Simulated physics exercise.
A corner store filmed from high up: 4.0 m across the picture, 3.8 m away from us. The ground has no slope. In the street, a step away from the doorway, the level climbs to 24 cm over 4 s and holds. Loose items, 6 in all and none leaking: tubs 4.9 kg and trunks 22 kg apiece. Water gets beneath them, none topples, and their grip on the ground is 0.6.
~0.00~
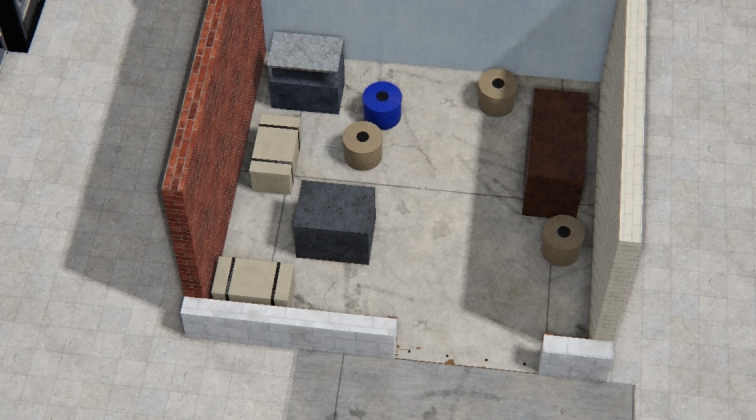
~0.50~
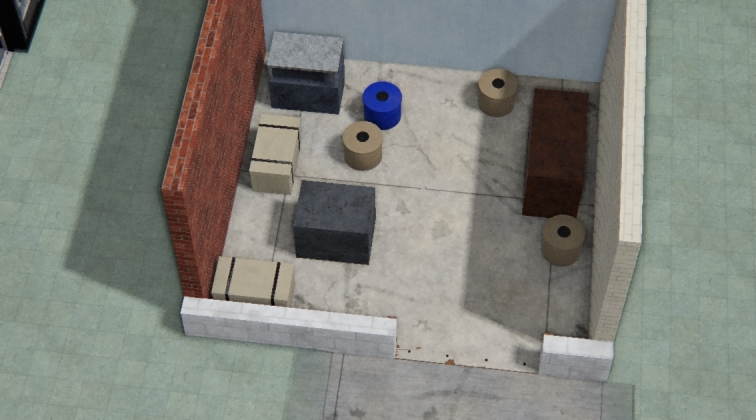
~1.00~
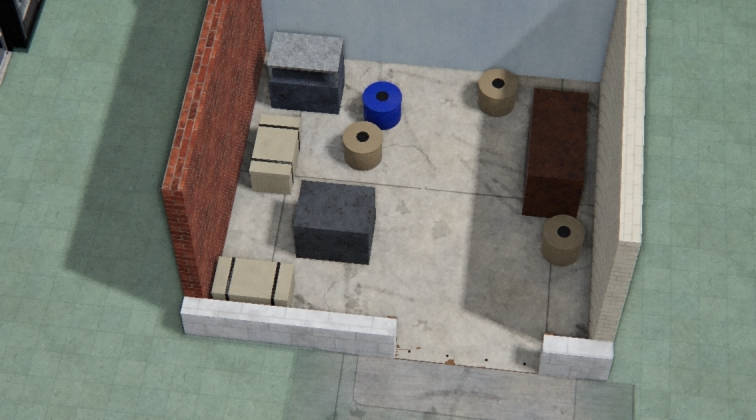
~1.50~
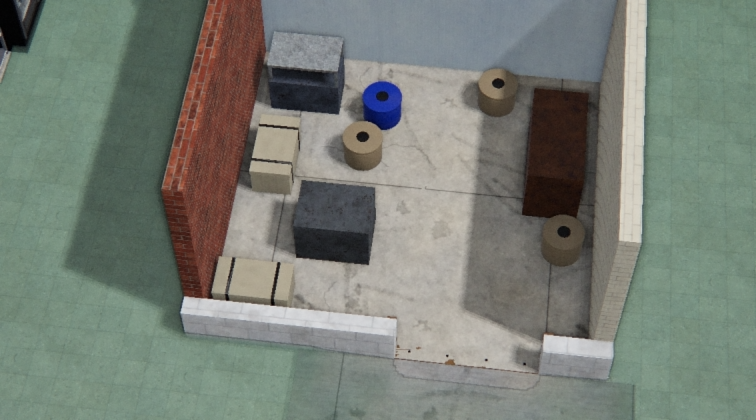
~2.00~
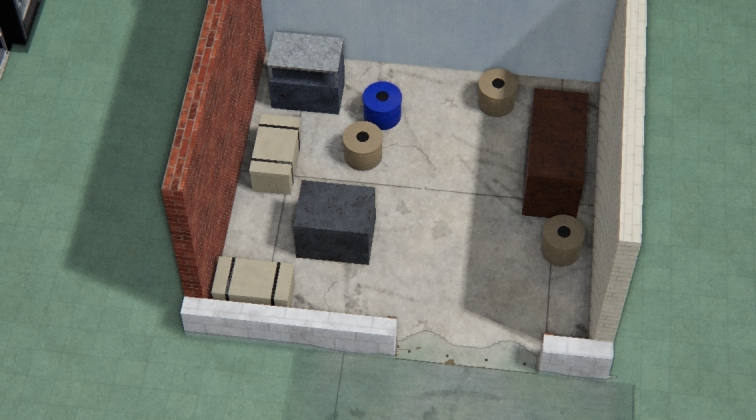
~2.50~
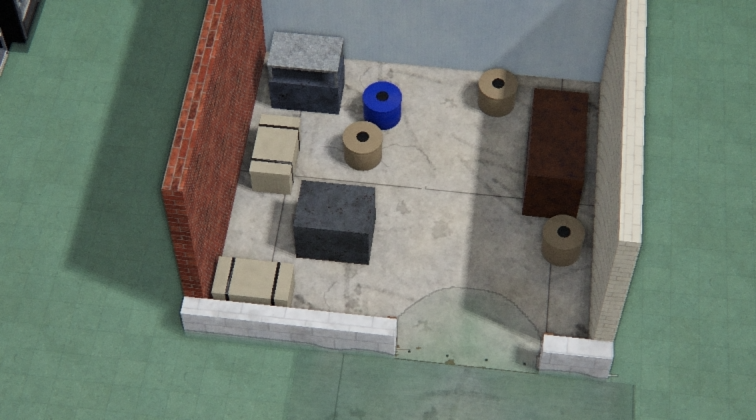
Greenish water spread over the pavement around the small store, covered the slab outside the doorway, and then crept just inside the opening, while the blue tub and everything else on the floor stayed still.
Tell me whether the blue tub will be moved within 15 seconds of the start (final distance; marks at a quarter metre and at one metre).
Blue tub slides a little.
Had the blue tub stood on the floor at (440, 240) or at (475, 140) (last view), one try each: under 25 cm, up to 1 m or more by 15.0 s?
In that order: It gets carried off; it travels far.
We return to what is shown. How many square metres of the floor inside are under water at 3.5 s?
Some 3.0 m2.
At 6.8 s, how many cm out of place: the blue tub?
About 60 cm.
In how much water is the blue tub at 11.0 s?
About 21 cm.
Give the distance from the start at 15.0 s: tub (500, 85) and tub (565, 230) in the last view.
In that order: 50 cm, 80 cm.
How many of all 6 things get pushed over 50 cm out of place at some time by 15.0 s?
That makes 6.
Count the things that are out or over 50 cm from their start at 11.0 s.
I count 4.
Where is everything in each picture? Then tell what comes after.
The blue tub at (382, 97) rests on the ground; 0.0 m2 under water; 0 of 6 have shifted, in the first frame.
The blue tub at (382, 97) rests on the ground; water covers 0.0 m2; 0 of 6 have shifted, in the second frame.
The blue tub at (382, 97) rests on the ground; water covers 0.0 m2; 0 of 6 have shifted, in the third frame.
The blue tub at (382, 97) rests on the ground; 0.0 m2 under water; 0 of 6 have shifted, in the fourth frame.
The blue tub at (382, 97), on the bottom; water covers 0.1 m2; 0 of 6 have shifted, in the fifth frame.
The blue tub at (382, 97) rests on the ground; water covers 0.9 m2; 0 of 6 have shifted, in the sixth frame.
After 3.5 s the blue tub is near (382, 97), 0.0 m from its start, aground; 0 afloat.
After 6.8 s the blue tub is near (362, 50), 0.7 m from its start, afloat; 4 afloat.
After 11.0 s the blue tub is near (361, 45), 0.7 m from its start, afloat; 6 afloat.
After 15.0 s the blue tub is near (361, 44), 0.7 m from its start, afloat; 6 afloat.
